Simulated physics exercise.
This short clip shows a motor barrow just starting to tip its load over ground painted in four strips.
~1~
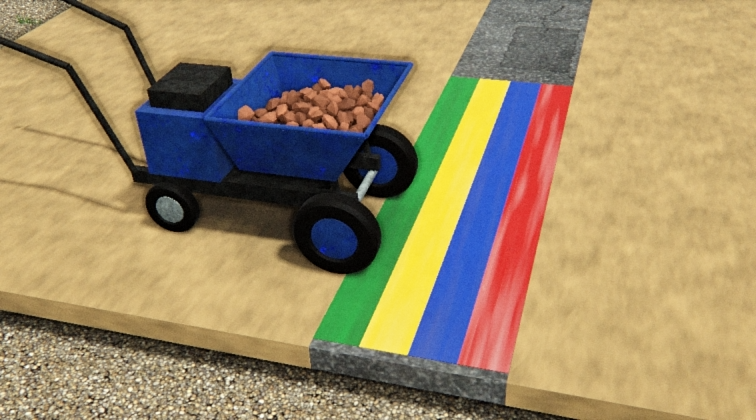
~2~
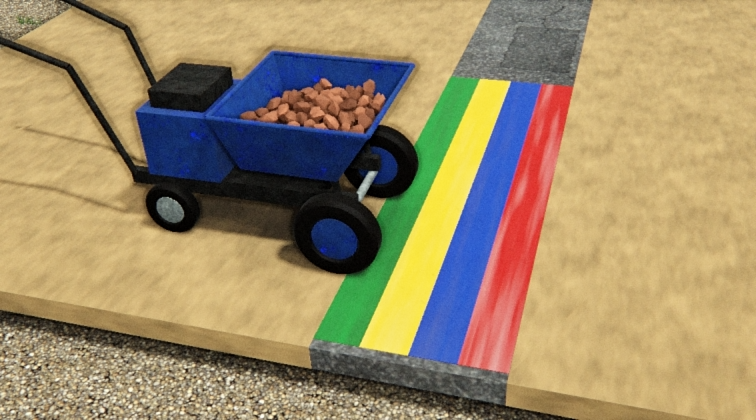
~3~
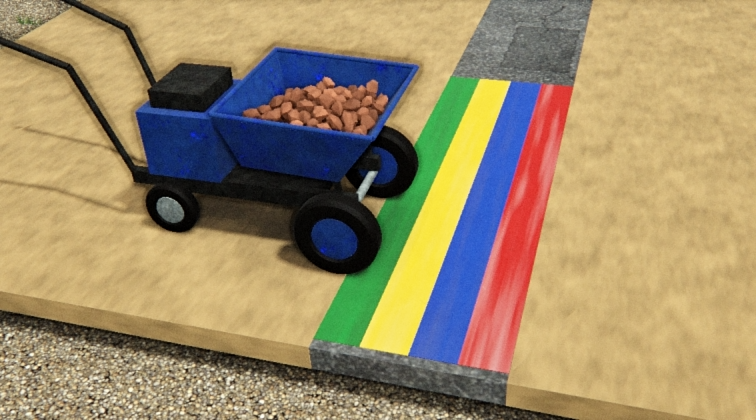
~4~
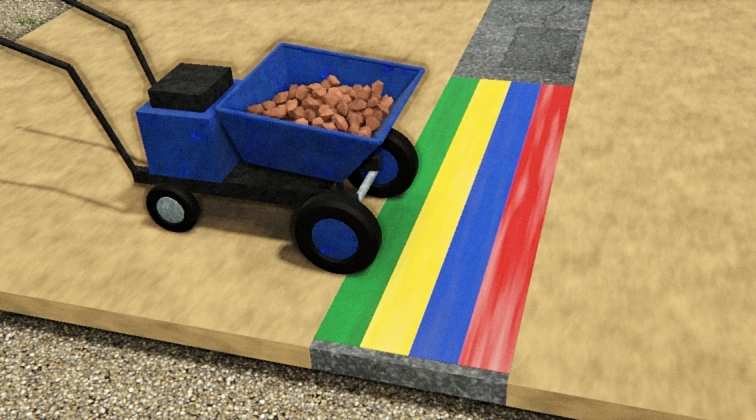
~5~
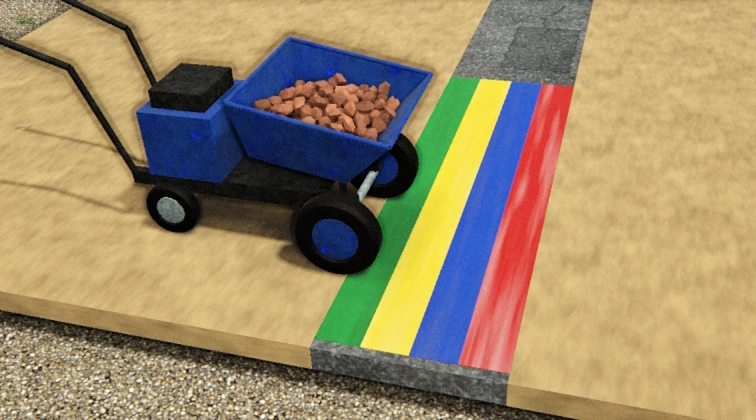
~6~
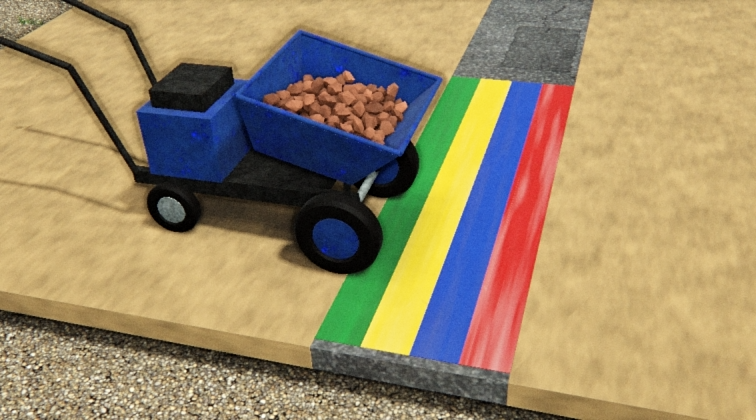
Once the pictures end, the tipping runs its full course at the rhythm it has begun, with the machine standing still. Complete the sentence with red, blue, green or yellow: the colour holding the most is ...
The colour holding the most is red.
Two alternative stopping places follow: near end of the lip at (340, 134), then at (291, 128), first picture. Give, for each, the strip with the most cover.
I would say that blue strip the first time, then the yellow strip the next.
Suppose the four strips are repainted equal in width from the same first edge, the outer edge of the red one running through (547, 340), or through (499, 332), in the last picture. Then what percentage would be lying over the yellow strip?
Shares: Near 0 %; near 0 %.
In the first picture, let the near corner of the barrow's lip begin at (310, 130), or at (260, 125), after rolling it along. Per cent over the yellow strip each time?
30 % and 30 %.
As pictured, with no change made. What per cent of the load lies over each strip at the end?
The green strip takes 0 per cent, the yellow strip 0, the blue strip 25 and the red strip 40.
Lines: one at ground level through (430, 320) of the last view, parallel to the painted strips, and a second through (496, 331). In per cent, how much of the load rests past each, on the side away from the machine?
I'd say about 80 and about 40 in a hundred.
Soon, skip tipped steeply; all in the skip.
A while on, skip tipped right over; nearly all in the skip; a stray few over the blue strip; a stray few over the red strip.
Towards the end, skip tipped right over; about a quarter in the skip; a small part over the blue strip; about a third over the red strip; a small part off the paint.
Finally, skip tipped right over; a small part in the skip; none over the green strip; a stray few over the yellow strip; about a quarter over the blue strip; about a third over the red strip; about a quarter off the paint.
